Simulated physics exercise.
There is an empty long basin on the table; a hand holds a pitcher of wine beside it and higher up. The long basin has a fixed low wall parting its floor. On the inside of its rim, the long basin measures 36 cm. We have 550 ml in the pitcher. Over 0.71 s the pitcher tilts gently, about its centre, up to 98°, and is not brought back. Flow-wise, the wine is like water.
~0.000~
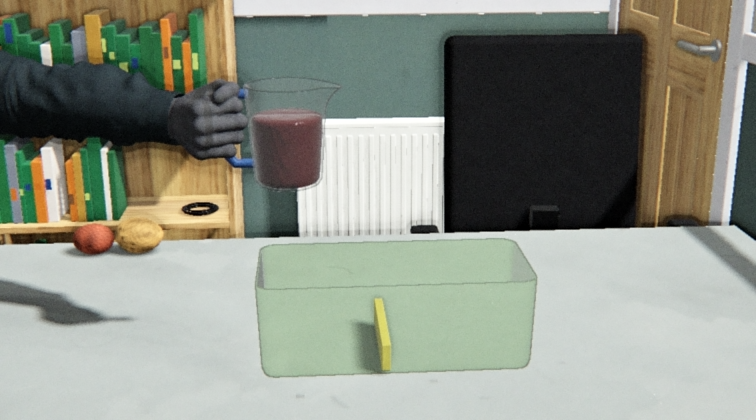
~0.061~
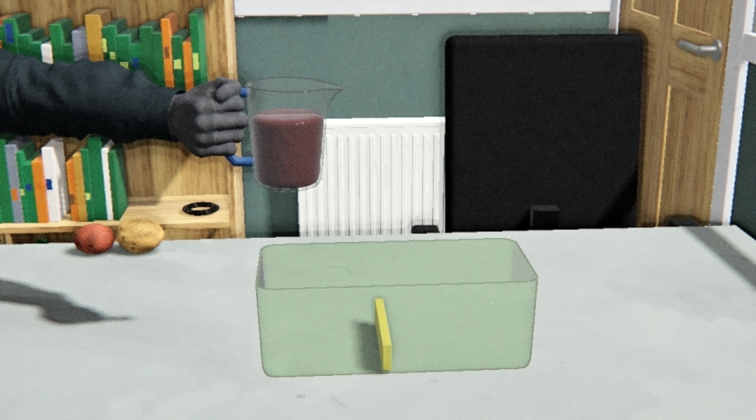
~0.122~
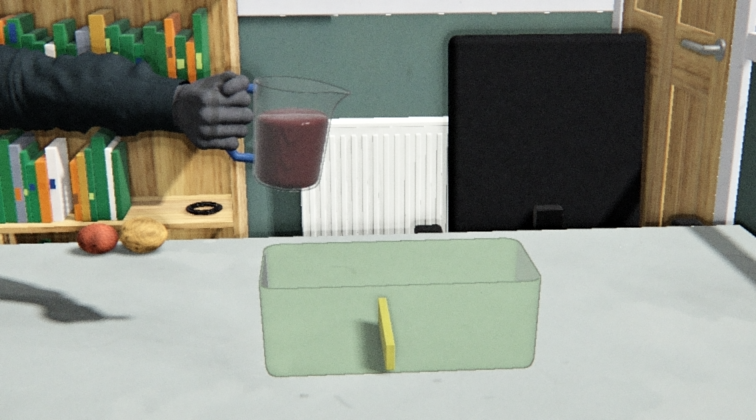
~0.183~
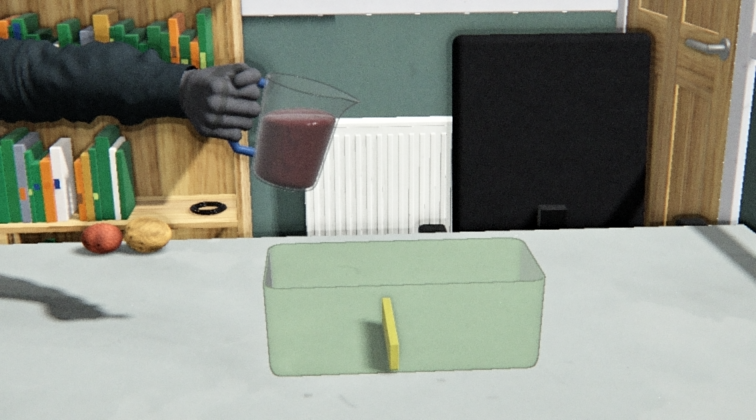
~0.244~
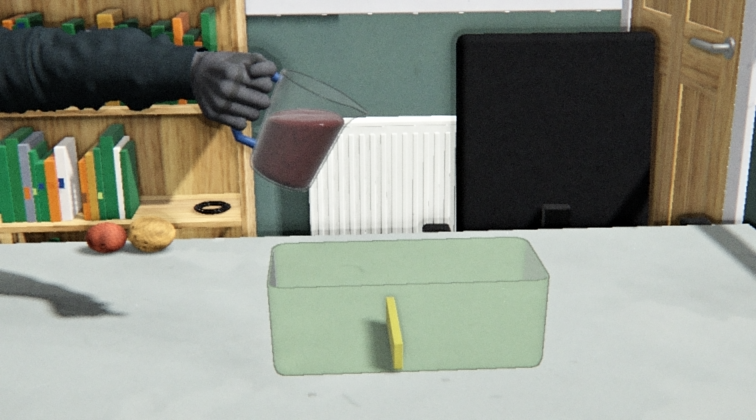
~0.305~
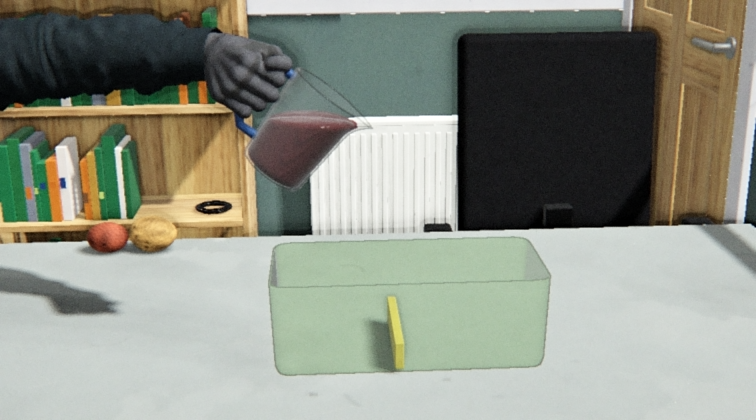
A gloved hand held a clear pitcher of dark red wine above an empty pale green basin on the table, then gradually tilted it to the right until the wine neared the spout.
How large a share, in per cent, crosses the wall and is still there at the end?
A share of about 92 per cent.
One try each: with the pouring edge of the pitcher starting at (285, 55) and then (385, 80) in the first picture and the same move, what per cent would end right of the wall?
Roughly 5 per cent the first time and 85 per cent the second.
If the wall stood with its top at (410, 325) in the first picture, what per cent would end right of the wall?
With the wall placed like that, close to 35 per cent.
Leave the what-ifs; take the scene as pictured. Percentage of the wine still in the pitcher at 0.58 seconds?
About 70 percent.
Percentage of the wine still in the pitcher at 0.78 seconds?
24 %.
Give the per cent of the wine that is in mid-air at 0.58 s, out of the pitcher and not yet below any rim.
My guess is roughly 26 %.
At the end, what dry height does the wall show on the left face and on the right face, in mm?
For the left, around 38 mm; for the right, around 22 mm.
By 0.58 s the tilt is 90° and 69 per cent is still to pour, 0 is left of the wall and 5 right of it.
By 0.78 s the tilt is 98° and 24 per cent is still to pour, 1 is left of the wall and 50 right of it.
By 0.98 s the tilt is 98° and 6 per cent is still to pour, 4 is left of the wall and 82 right of it.
By 1.21 s the tilt is 98° and 1 per cent is still to pour, 5 is left of the wall and 91 right of it.
At rest 7 per cent lies left of the wall, 92 right of it and 2 outside.
